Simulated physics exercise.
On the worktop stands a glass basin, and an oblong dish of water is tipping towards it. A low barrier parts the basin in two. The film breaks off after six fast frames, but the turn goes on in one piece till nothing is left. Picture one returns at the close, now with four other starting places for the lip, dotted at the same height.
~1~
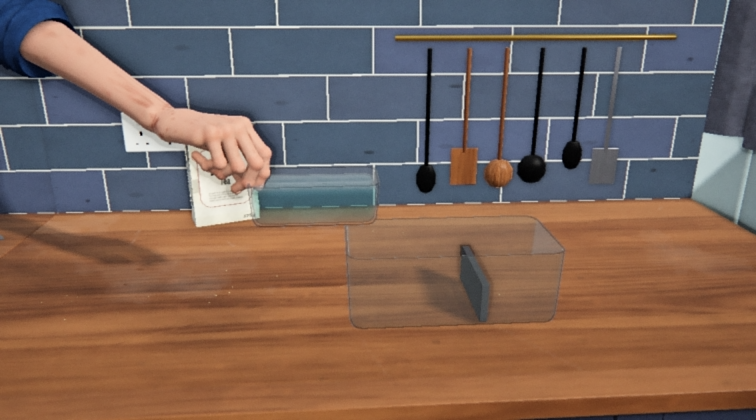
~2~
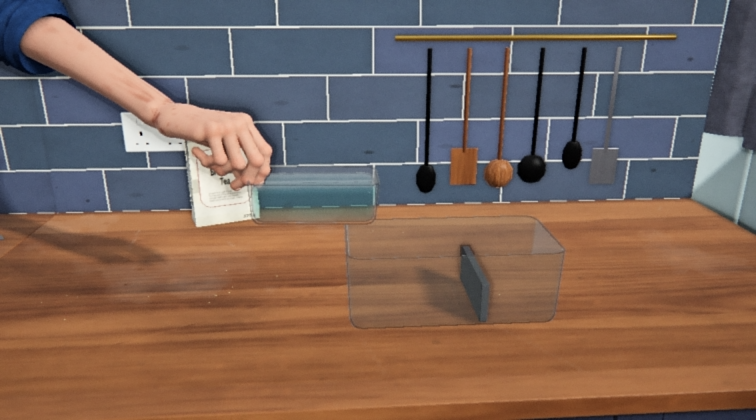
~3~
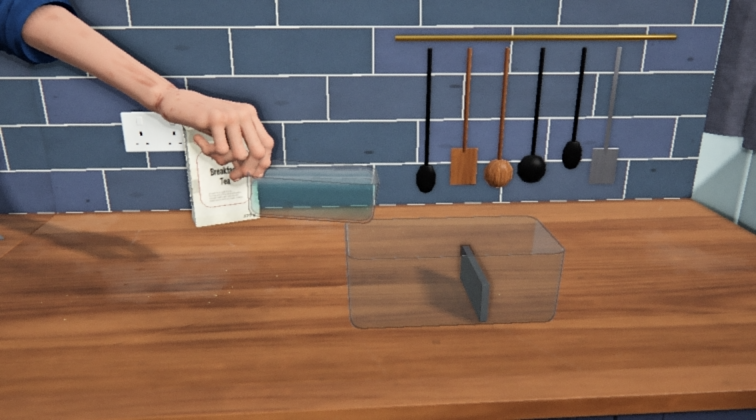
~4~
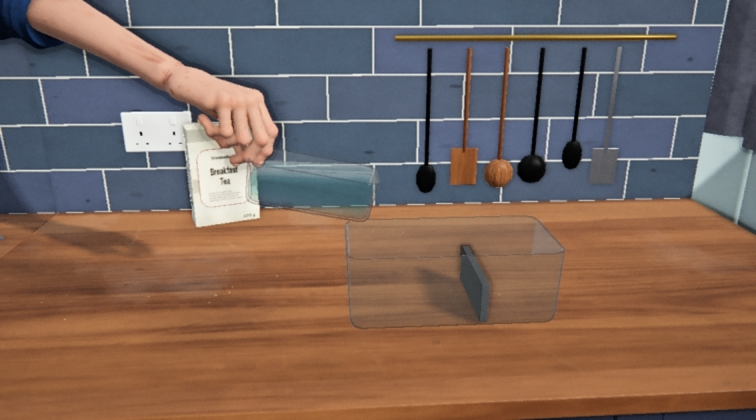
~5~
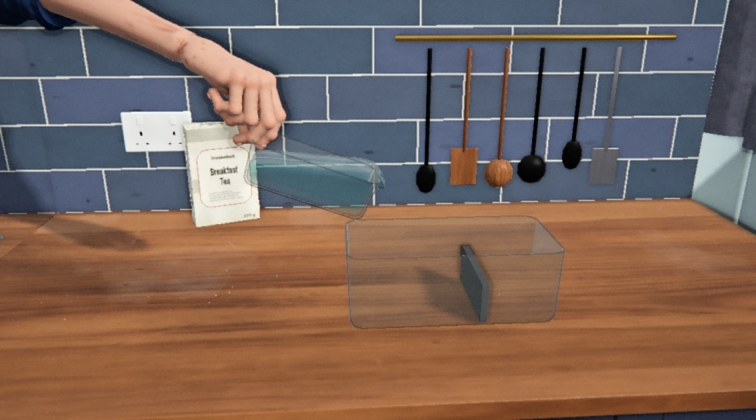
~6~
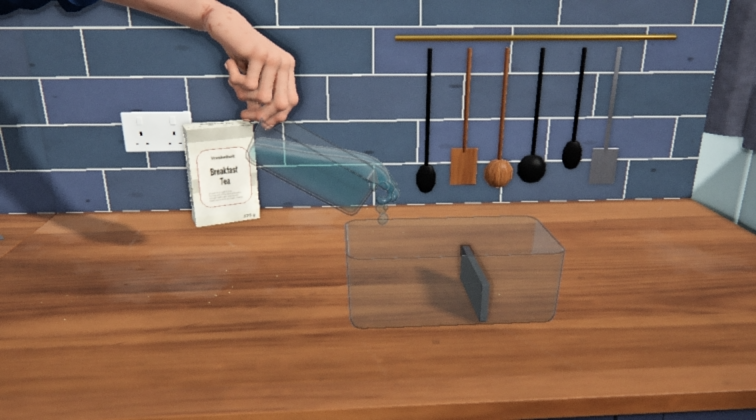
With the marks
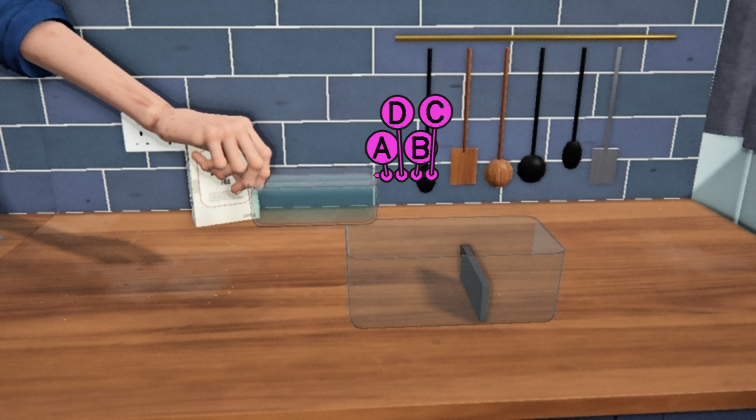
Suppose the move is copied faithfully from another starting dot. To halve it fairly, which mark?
Best: D.
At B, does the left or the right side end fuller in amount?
The right side.
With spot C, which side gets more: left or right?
The right one.
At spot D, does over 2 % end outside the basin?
Yes.
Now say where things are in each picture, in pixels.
Upright, lip at (376, 175); basin from (350, 326) to (554, 318); top of the wall at (475, 264); nothing has left yet.
Upright, lip at (376, 175); nothing has left yet.
Tipped about 5°, lip at (376, 175); nothing has left yet.
Tipped about 12°, lip at (376, 175); water is over the lip, down to (376, 175).
Tipped about 21°, lip at (376, 175); water is over the lip, down to (380, 180).
Tipped about 31°, lip at (376, 175); water is over the lip, down to (382, 217).
On the marked copy, A at (386, 175); B at (416, 174); C at (431, 174); D at (401, 174).
For spot A, about 77 % ends left of the wall and 16 % right of it; 7 % is lost outside.
For spot B, about 30 % ends left of the wall and 63 % right of it; 8 % is lost outside.
For spot C, about 17 % ends left of the wall and 77 % right of it; 6 % is lost outside.
For spot D, about 46 % ends left of the wall and 47 % right of it; 7 % is lost outside.
